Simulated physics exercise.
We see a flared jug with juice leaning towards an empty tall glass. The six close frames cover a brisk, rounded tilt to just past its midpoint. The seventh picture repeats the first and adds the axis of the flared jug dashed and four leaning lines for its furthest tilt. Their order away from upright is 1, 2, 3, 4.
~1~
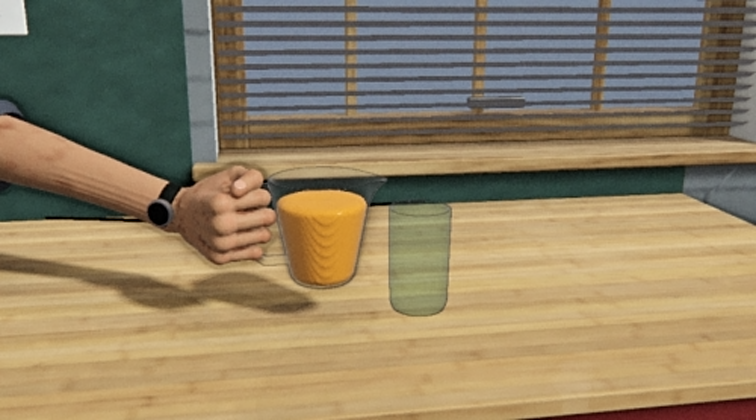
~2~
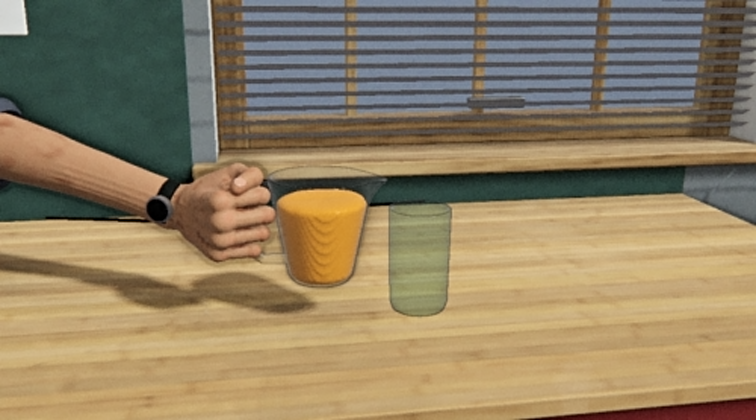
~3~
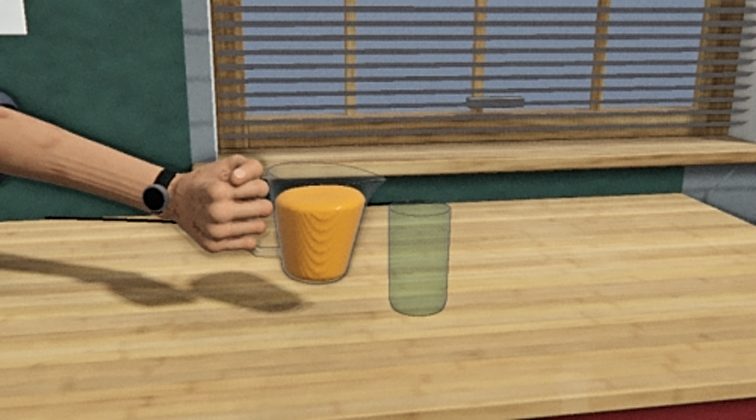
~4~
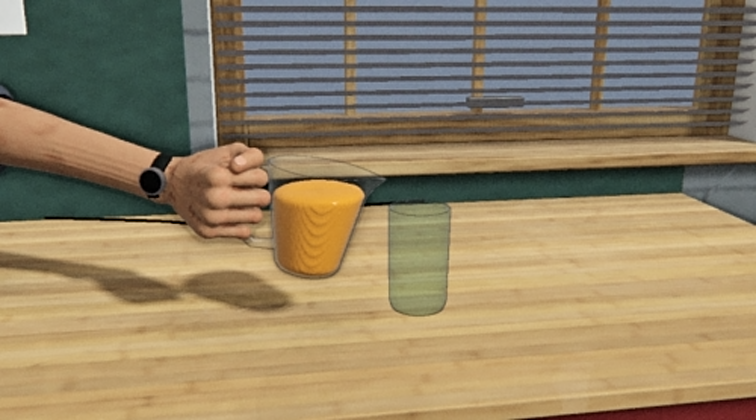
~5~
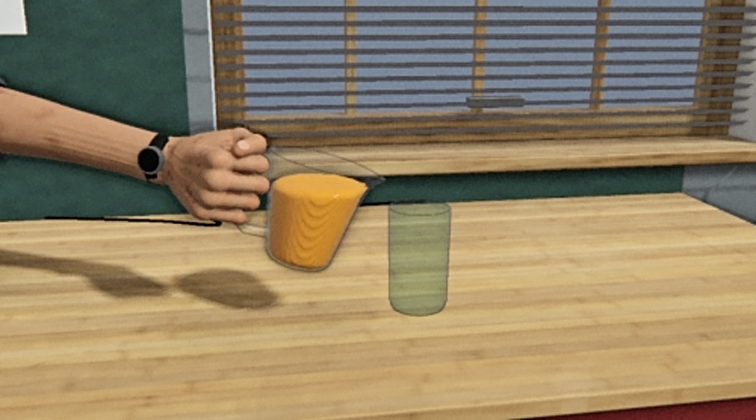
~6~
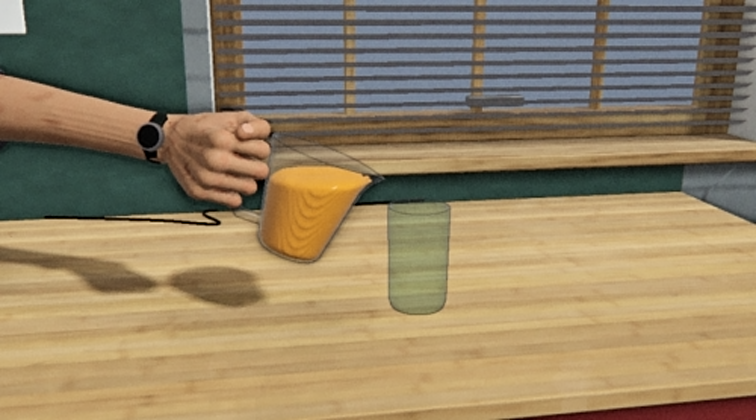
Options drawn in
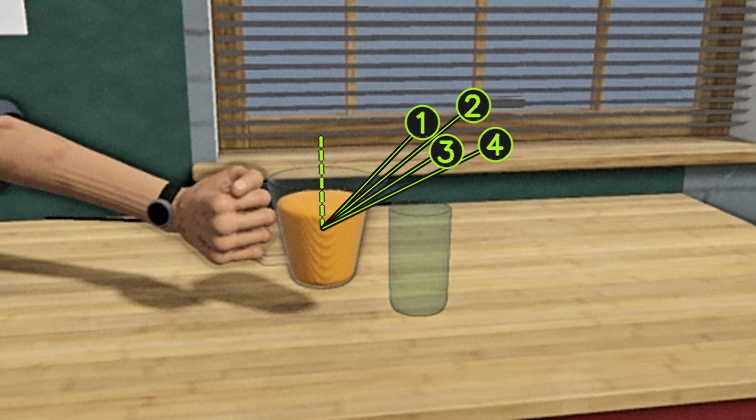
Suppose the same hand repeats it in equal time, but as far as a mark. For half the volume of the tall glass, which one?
Use line 2.
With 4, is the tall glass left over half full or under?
Over half.
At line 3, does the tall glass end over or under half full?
Over.
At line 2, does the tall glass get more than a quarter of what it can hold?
Yes.
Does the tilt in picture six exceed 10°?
Yes, it does.
In lime, 1 at (412, 135); 2 at (460, 115); 3 at (430, 159); 4 at (480, 151).
With 1, the tall glass ends with about 33 % of what it can hold.
With 2, the tall glass ends with about 49 % of what it can hold.
With 3, the tall glass ends with about 67 % of what it can hold.
With 4, the tall glass ends with about 87 % of what it can hold.
